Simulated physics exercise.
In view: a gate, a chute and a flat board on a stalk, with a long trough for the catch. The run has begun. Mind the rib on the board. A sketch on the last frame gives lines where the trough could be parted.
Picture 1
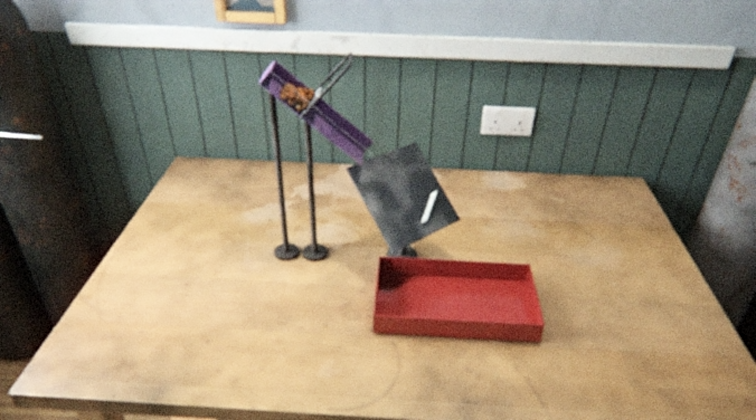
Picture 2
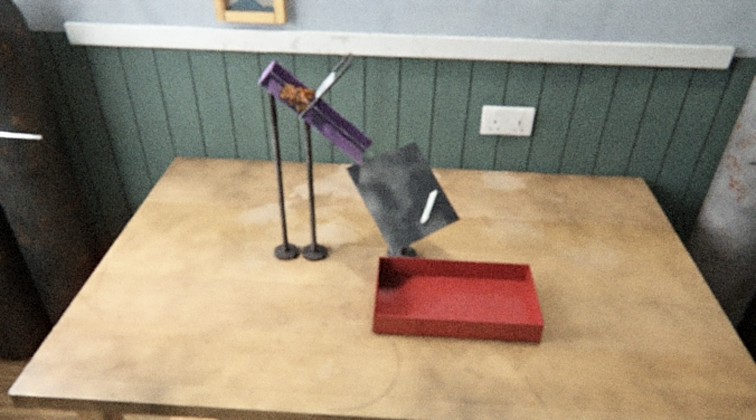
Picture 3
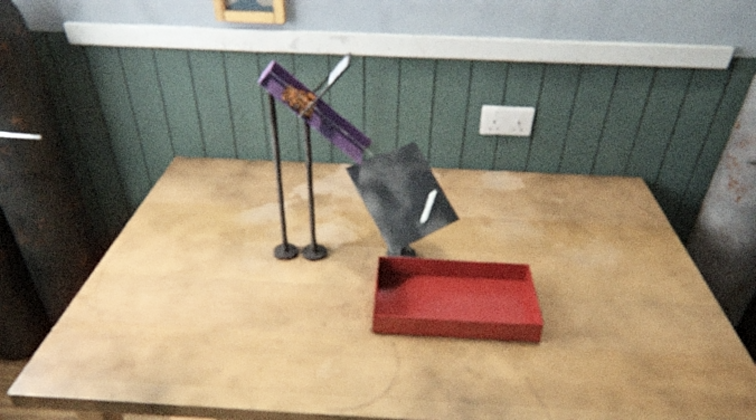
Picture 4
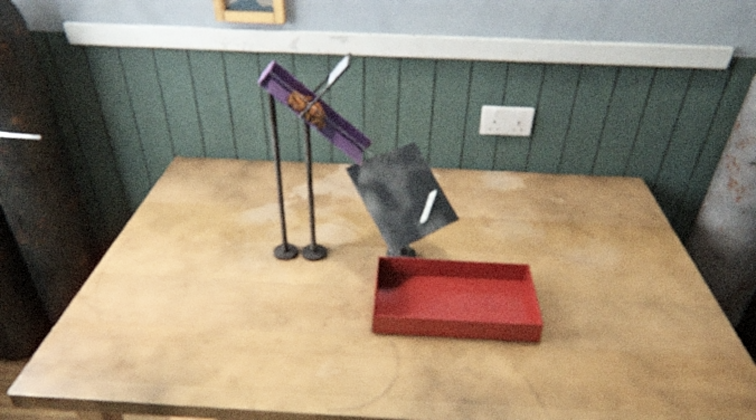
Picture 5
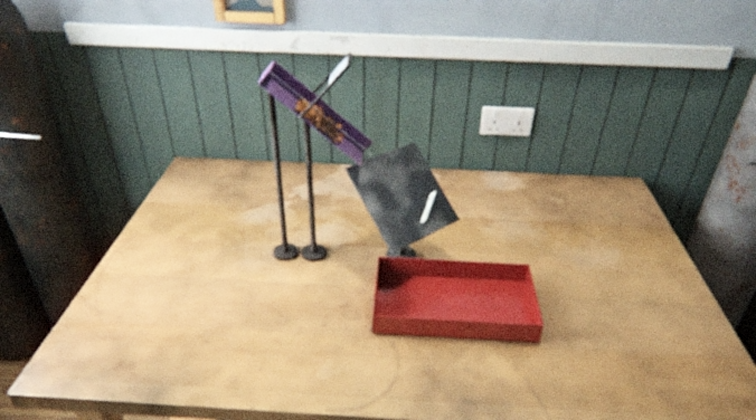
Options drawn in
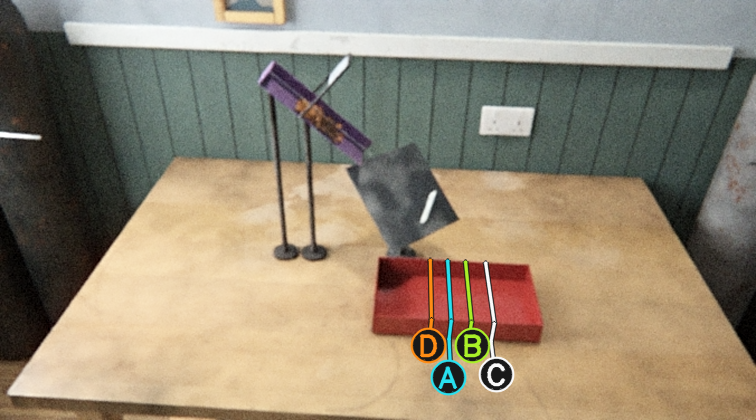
To begin with, small orange-brown pieces sit behind a thin gate high in a sloping purple chute, with a tilted dark board and an empty red trough to the right. The gate turns to show a pale face, then the pieces slide down the chute to the right, spreading out.
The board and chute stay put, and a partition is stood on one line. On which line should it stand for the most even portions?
Best: D.
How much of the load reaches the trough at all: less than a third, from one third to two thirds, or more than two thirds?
It is more than two thirds.
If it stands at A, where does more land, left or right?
The left side.
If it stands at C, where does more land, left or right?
Left.
On the marked copy, line A crosses the front rim at (451, 320); line B crosses the front rim at (471, 321); line C crosses the front rim at (494, 322); line D crosses the front rim at (431, 319).
If A is chosen, of what is caught, nearly all on the left of the divider, a small part on the right.
If B is chosen, of what is caught, nearly all on the left of the divider, a stray few on the right.
If C is chosen, of what is caught, nearly all on the left of the divider, a stray few on the right.
If D is chosen, of what is caught, about two thirds on the left of the divider, about a third on the right.
